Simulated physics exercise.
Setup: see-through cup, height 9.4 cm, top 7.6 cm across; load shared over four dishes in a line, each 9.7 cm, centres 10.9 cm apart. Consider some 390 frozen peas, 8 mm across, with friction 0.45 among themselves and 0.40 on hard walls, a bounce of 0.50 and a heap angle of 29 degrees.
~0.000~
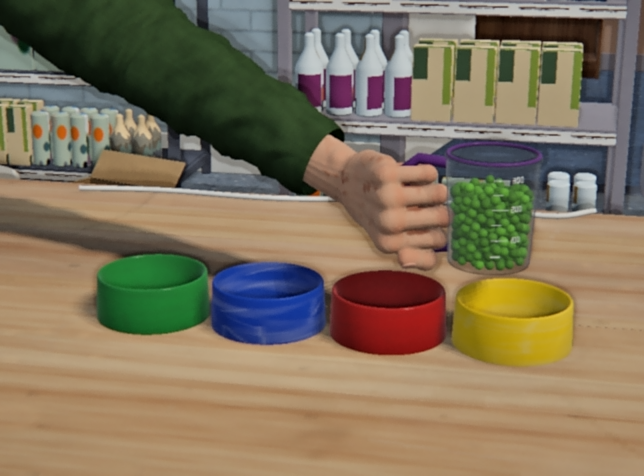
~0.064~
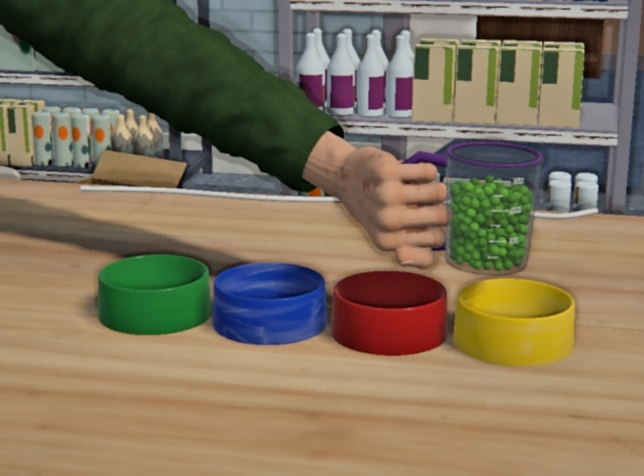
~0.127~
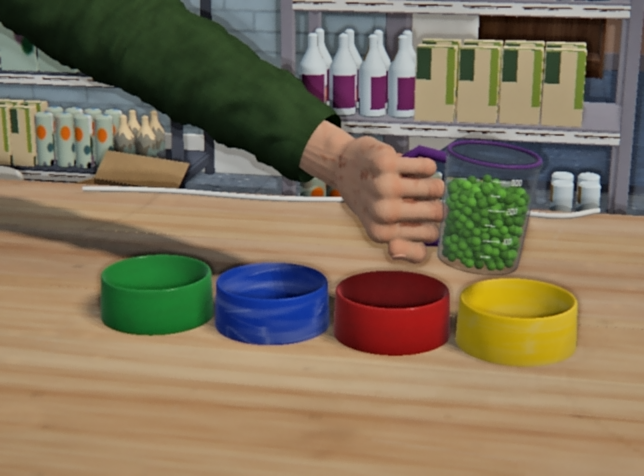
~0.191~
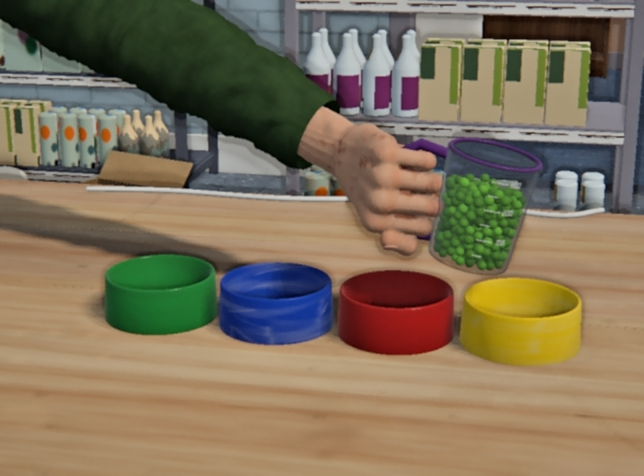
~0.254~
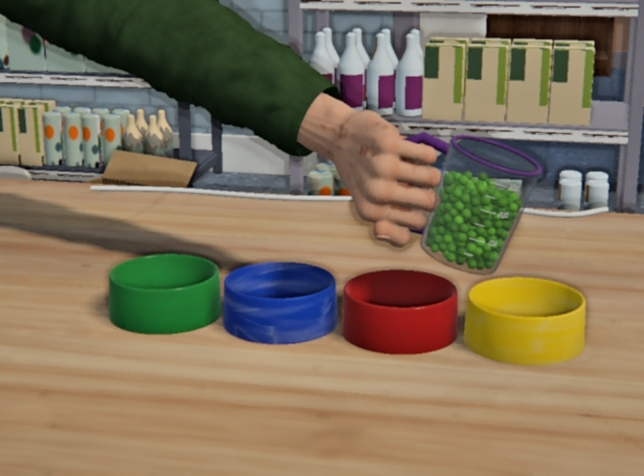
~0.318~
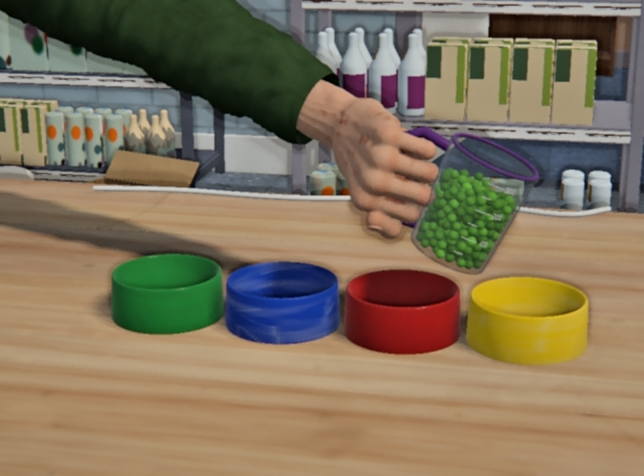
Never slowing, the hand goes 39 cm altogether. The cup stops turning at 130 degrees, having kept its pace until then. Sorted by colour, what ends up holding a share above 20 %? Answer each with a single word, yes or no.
Red yes, blue no, green no, yellow no, counter no.
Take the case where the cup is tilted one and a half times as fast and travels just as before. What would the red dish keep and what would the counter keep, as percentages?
In that case the red dish gets 80 and the counter gets 10.
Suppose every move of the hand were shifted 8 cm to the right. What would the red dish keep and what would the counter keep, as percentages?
Red: 30; counter: 20.
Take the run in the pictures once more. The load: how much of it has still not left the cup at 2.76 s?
Around 0 per cent of the load.
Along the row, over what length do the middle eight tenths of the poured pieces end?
The stretch is around 7 cm long.
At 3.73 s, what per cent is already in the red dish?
About 85 per cent by then.
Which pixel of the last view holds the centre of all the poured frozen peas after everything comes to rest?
My guess is close to (392, 309).
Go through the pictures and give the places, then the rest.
Cup at (491, 209), tilt 0 degrees, lip at (540, 157), moved 0.0 cm; middle of the pieces at (487, 225); yellow dish at (514, 299); red dish at (389, 290); blue dish at (268, 281); green dish at (152, 272), in the first picture.
Cup at (490, 209), tilt 2 degrees, lip at (541, 158), moved 0.2 cm; middle of the pieces at (486, 225), in the second picture.
Cup at (486, 208), tilt 6 degrees, lip at (540, 162), moved 0.7 cm; middle of the pieces at (481, 224), in the third picture.
Cup at (481, 207), tilt 12 degrees, lip at (540, 166), moved 1.5 cm; middle of the pieces at (475, 222), in the fourth picture.
Cup at (477, 206), tilt 17 degrees, lip at (540, 171), moved 2.2 cm; middle of the pieces at (469, 221), in the fifth picture.
Cup at (471, 205), tilt 23 degrees, lip at (537, 176), moved 2.9 cm; middle of the pieces at (462, 219); yellow dish at (529, 298); red dish at (403, 289); blue dish at (282, 280); green dish at (166, 272). Its pace works out near 90 degrees a second; the hand travels 11 cm a second, in the sixth picture.
Then, at 1.79 s, tilt 130 degrees; cup holds 0 %, red 85 %.
Then, at 2.76 s, tilt 130 degrees; cup holds 0 %, red 85 %.
Then, at 3.73 s, tilt 130 degrees; cup holds 0 %, red 85 %.
By 4.0 s all is still; red 85 %, blue 0 %, green 0 %, yellow 0 %, counter 15 %.
